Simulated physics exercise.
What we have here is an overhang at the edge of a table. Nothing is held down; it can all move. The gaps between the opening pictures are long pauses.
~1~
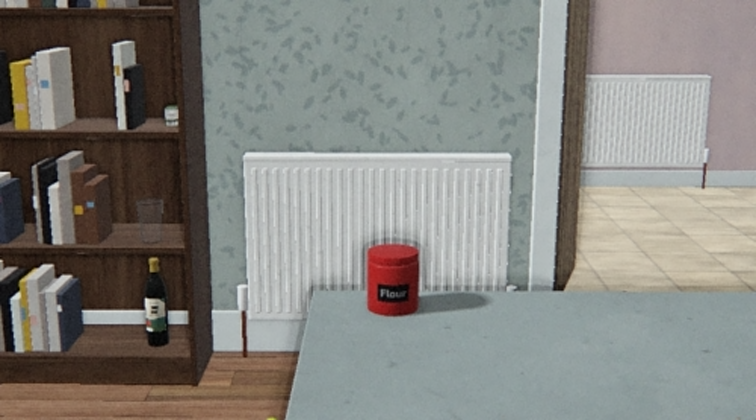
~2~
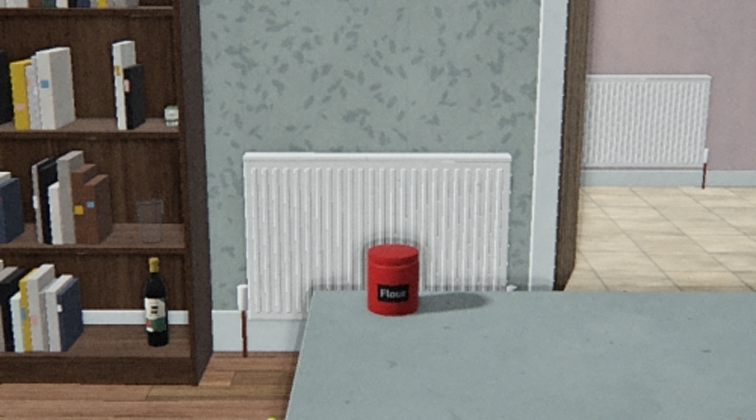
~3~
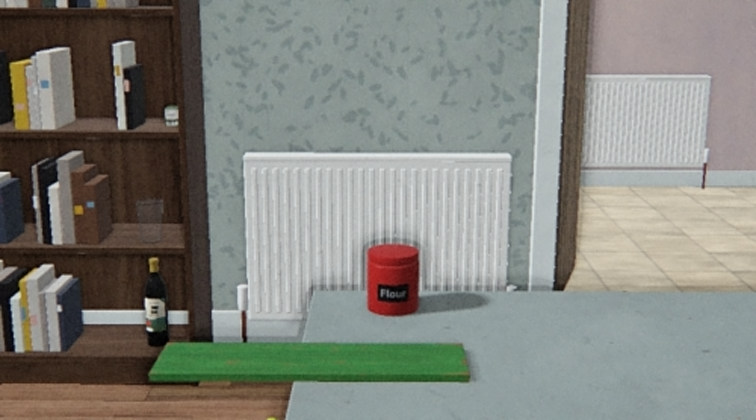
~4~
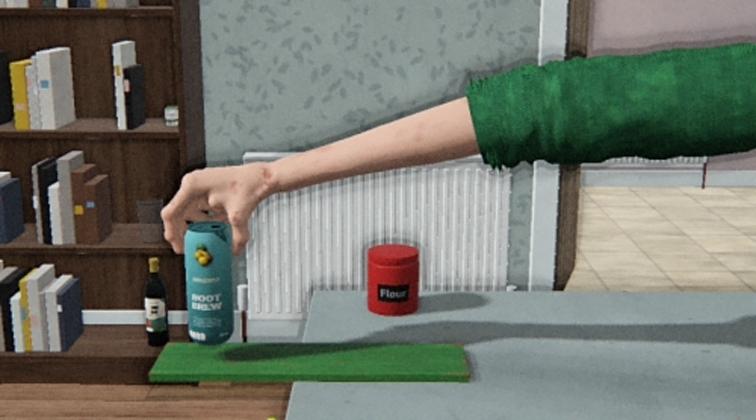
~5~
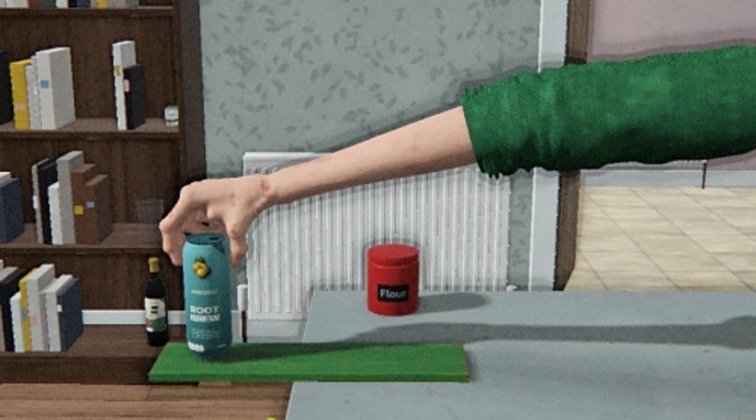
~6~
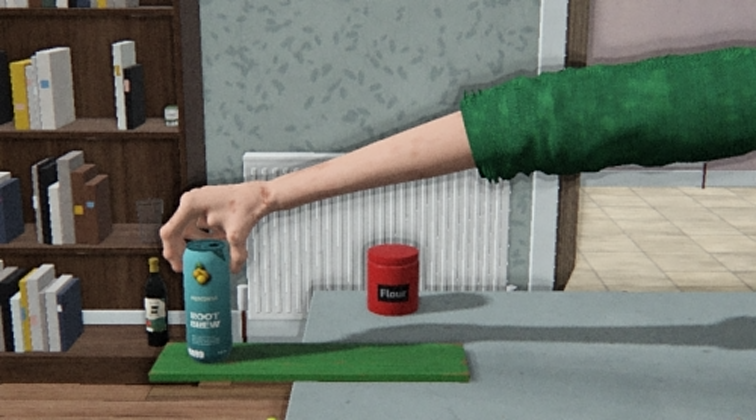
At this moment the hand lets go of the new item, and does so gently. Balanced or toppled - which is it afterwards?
It will end up off the table.
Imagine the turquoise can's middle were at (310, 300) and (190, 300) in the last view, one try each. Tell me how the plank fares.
In case one it stays where it is, while in case two it tumbles.
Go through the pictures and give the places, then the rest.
The last thing is not in view yet; red jar (393, 280), in the first picture.
The last thing is not in view yet; red jar (393, 280), in the second picture.
The last thing is not in view yet; red jar (393, 280), in the third picture.
Coming down; turquoise can (210, 284); red jar (393, 280), in the fourth picture.
Coming down; turquoise can (208, 295); red jar (393, 280), in the fifth picture.
Set down, still held; turquoise can (208, 301); red jar (393, 280), in the sixth picture.
Then, 0.60 s later than the last frame, green plank and turquoise can now down on the floor or falling.
Then, 0.70 s later than the last frame, things are still on the move.
Then, 0.80 s later than the last frame, as before.
When it is over, down on the floor or falling, green plank and turquoise can; red jar as before. The plank goes over.
